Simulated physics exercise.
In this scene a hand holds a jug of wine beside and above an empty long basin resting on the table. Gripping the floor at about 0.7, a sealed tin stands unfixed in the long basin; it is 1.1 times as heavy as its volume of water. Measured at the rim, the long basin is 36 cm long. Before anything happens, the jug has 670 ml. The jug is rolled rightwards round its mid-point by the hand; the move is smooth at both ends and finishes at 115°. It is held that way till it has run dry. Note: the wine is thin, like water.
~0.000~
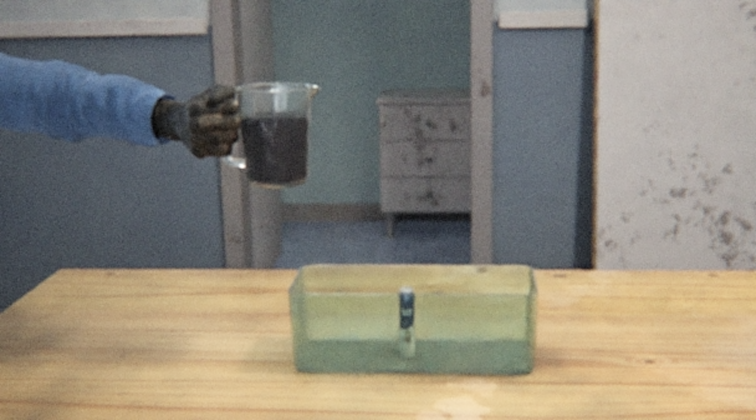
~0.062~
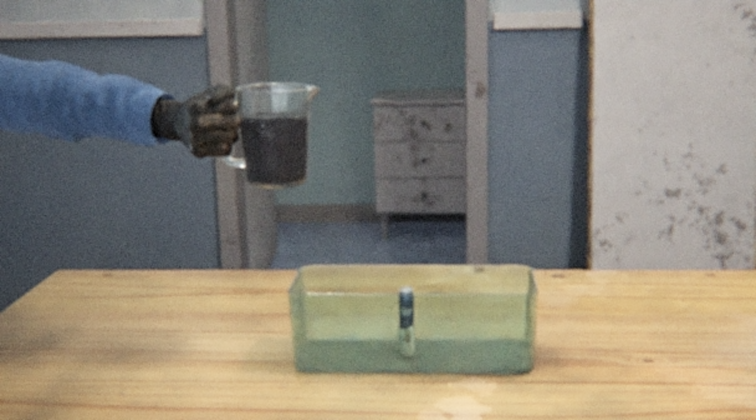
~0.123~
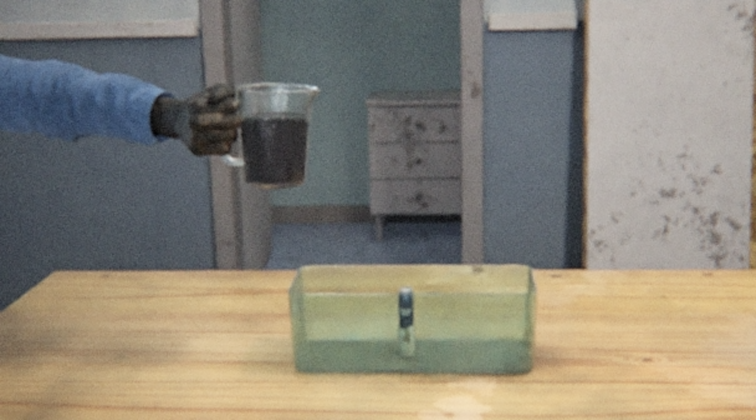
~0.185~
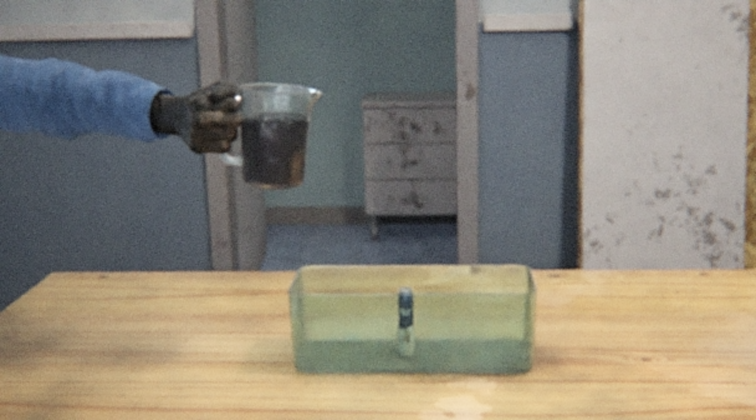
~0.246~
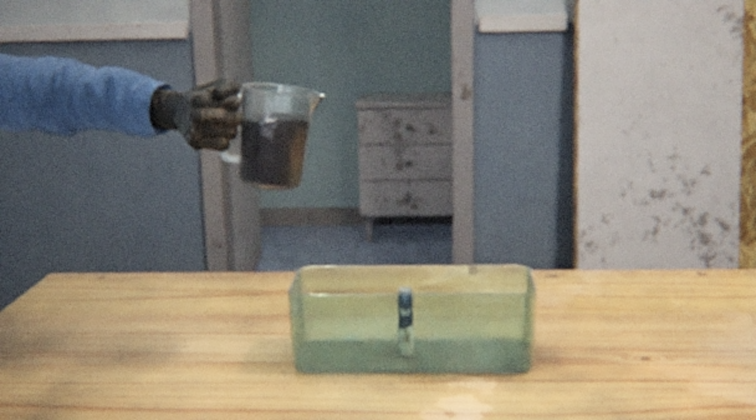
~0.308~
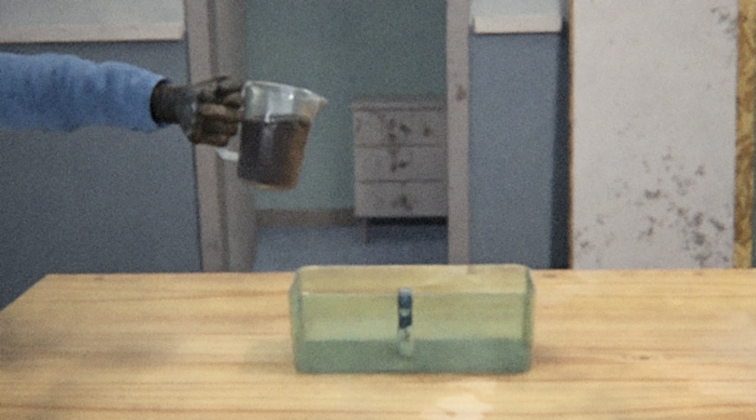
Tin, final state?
It keels over.
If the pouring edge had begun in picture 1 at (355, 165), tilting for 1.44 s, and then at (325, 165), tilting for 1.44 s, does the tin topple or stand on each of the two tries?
In the first try it comes down; in the second it remains standing.
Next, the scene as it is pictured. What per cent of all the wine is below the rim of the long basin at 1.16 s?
Roughly 40 percent of it.
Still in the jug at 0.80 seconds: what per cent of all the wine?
Portion remaining: Approx. 90 per cent.
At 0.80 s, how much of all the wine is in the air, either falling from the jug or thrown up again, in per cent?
Close to 10 in a hundred.
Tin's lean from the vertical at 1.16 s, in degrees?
It sits at roughly 10°.
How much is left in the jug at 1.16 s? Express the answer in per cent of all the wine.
I reckon near 28 per cent still sits there.
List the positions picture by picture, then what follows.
In the first picture, it leans 0°; its right rim is at (320, 88); the wine meets the walls at (244, 115) and (308, 115); the long basin's rim runs from (295, 280) to (535, 281); the tin's top is at (407, 292).
In the second picture, it leans 1°; its right rim is at (320, 89); the wine meets the walls at (243, 116) and (308, 115).
In the third picture, it leans 2°; its right rim is at (321, 90); the wine meets the walls at (243, 116) and (308, 116).
In the fourth picture, it leans 5°; its right rim is at (323, 93); the wine meets the walls at (244, 117) and (308, 117).
In the fifth picture, it leans 8°; its right rim is at (325, 96); the wine meets the walls at (245, 118) and (310, 117).
In the sixth picture, it leans 13°; its right rim is at (328, 101); the wine meets the walls at (246, 119) and (311, 118).
After 0.80 s the tilt is 67° and 91 per cent is still to pour; the tin stands where it began.
After 1.16 s the tilt is 104° and 28 per cent is still to pour; the tin leans 11°.
After 1.53 s the tilt is 115° and 0 per cent is still to pour; the tin lies on its side.
After 1.94 s the tilt is 115° and 0 per cent is still to pour; the tin lies on its side.
In the end the tin lies on its side.
